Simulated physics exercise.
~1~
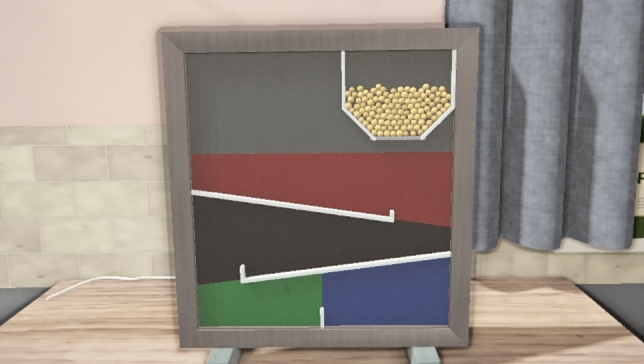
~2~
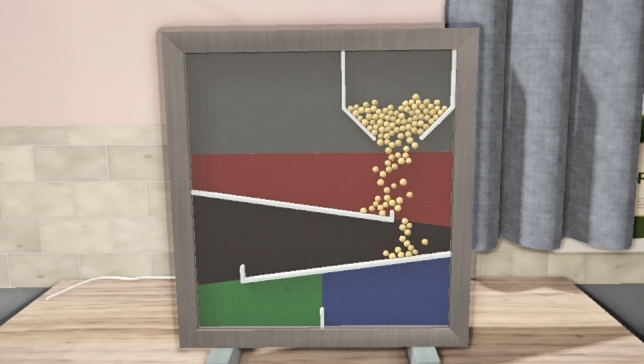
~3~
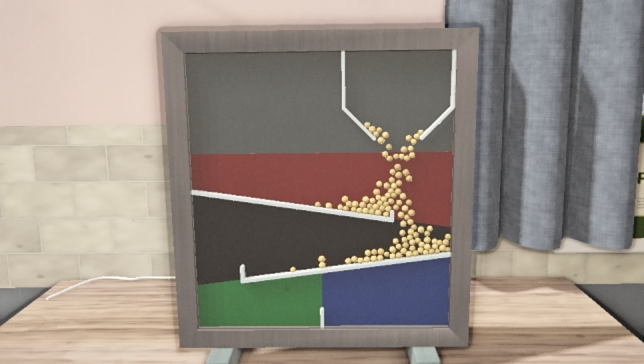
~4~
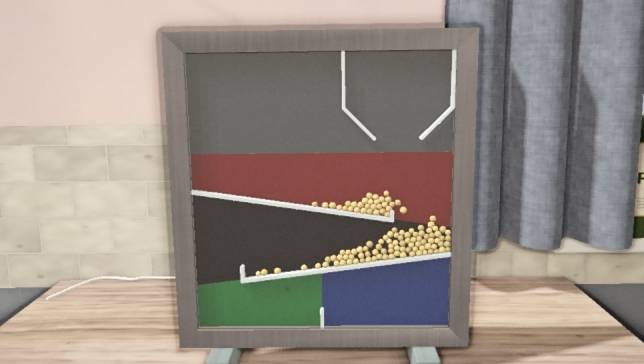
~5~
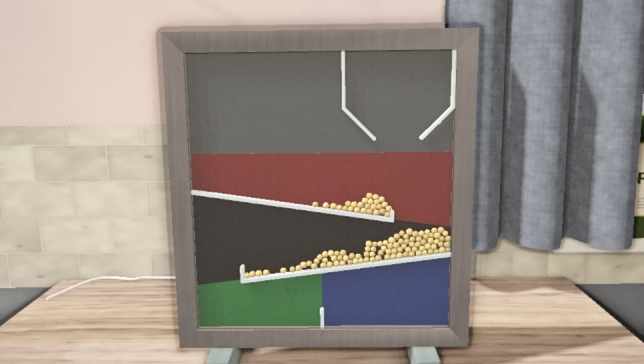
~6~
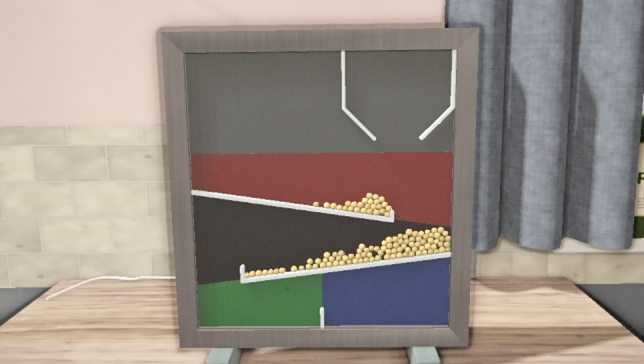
A grey-framed upright case stands on a wooden tabletop before a pink and tiled wall with a blue-grey curtain at right, seen from the front. Inside, a white hopper of tan beans hangs at upper right above two sloping white ledges, with red and black sections behind them and green and blue ones below. The hopper's bottom opens and the beans pour onto the upper ledge and past its lipped end to the lower one. The hopper empties, and some beans trickle left down the lower ledge. They settle in two heaps, the larger in black, the smaller in red, leaving green and blue empty.
